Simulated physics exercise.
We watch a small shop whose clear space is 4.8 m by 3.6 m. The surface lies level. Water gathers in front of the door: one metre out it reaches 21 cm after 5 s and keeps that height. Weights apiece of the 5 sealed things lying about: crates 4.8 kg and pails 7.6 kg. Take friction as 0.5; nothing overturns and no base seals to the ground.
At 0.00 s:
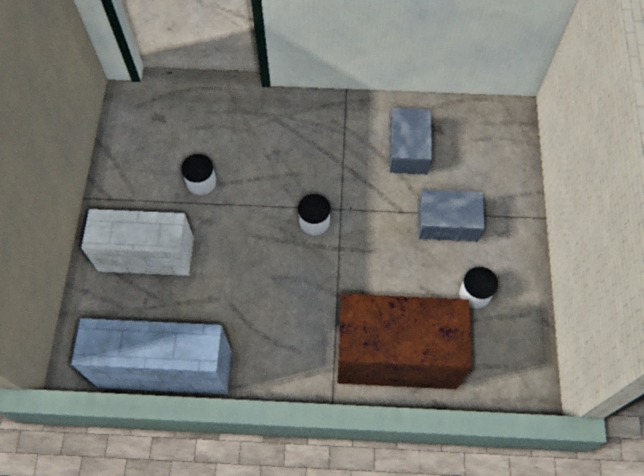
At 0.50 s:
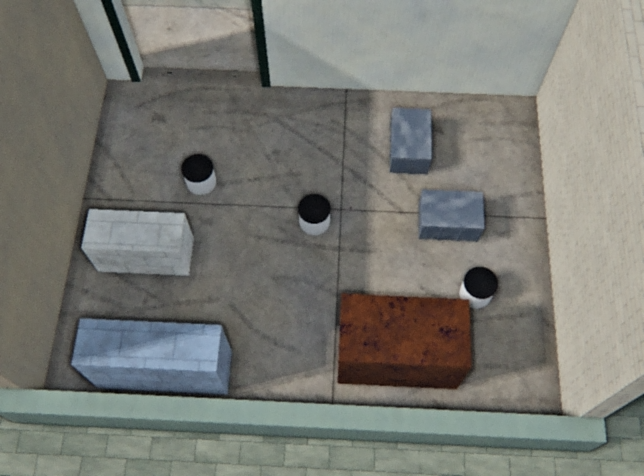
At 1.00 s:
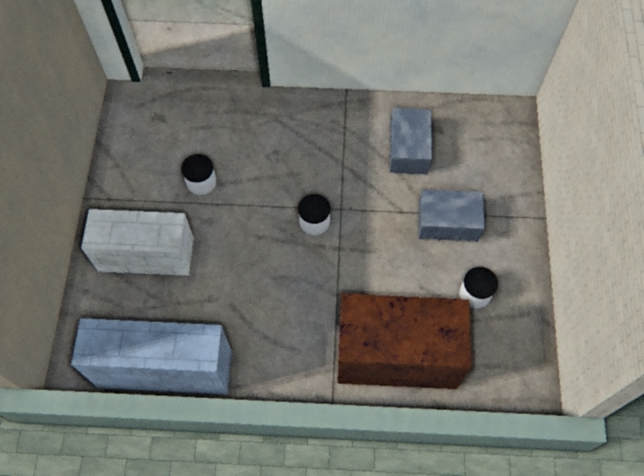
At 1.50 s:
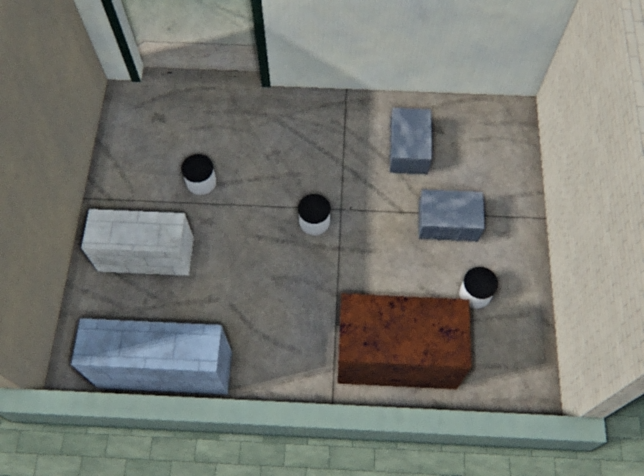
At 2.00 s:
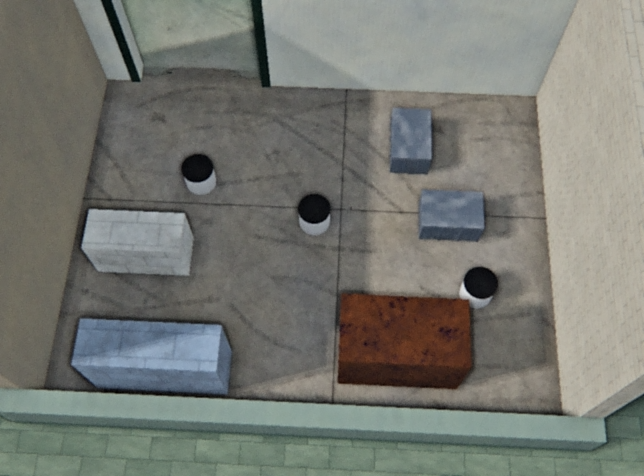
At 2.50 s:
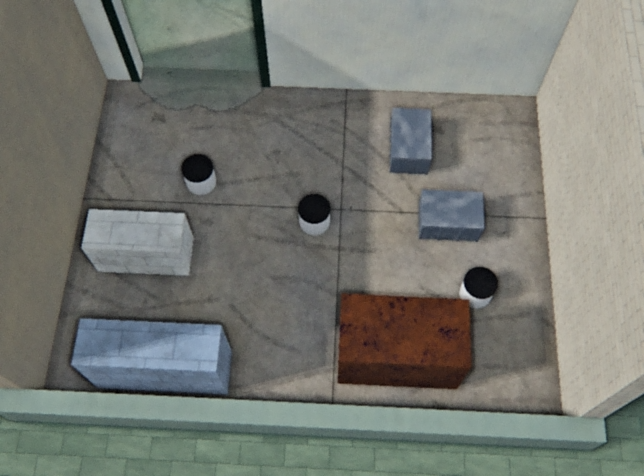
Greenish water spreads over the paving outside a small walled room, first tinting the strip along the near wall, then gathering beyond the doorway at upper left. Finally a shallow, rounded edge of it slips just inside the doorway, while the blocks and black-topped pails stay still.
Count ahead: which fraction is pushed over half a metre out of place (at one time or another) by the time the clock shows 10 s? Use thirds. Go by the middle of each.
It is from one to two thirds.
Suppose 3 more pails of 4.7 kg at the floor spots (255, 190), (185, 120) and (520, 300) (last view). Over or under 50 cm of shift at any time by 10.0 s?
In that order: Past it, more, short of it.
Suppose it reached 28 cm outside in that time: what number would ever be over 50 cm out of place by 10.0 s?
Then 4.
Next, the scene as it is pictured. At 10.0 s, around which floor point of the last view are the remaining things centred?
Near (419, 248).
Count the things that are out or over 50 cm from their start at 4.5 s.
By then 0.
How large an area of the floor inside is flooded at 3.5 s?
Roughly 1.5 m2.
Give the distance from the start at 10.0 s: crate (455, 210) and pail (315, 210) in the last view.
In turn: 60 cm, 60 cm.
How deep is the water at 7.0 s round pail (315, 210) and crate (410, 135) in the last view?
About 5 and 1 cm.
After 3.5 s 0 of 5 are over 50 cm from their spots; 0 afloat.
After 4.5 s 0 of 5 are over 50 cm from their spots; 0 afloat.
After 7.0 s 1 of 5 are over 50 cm from their spots; 0 afloat.
After 10.0 s 3 of 5 are over 50 cm from their spots, and 3 have been at some point; 2 afloat.
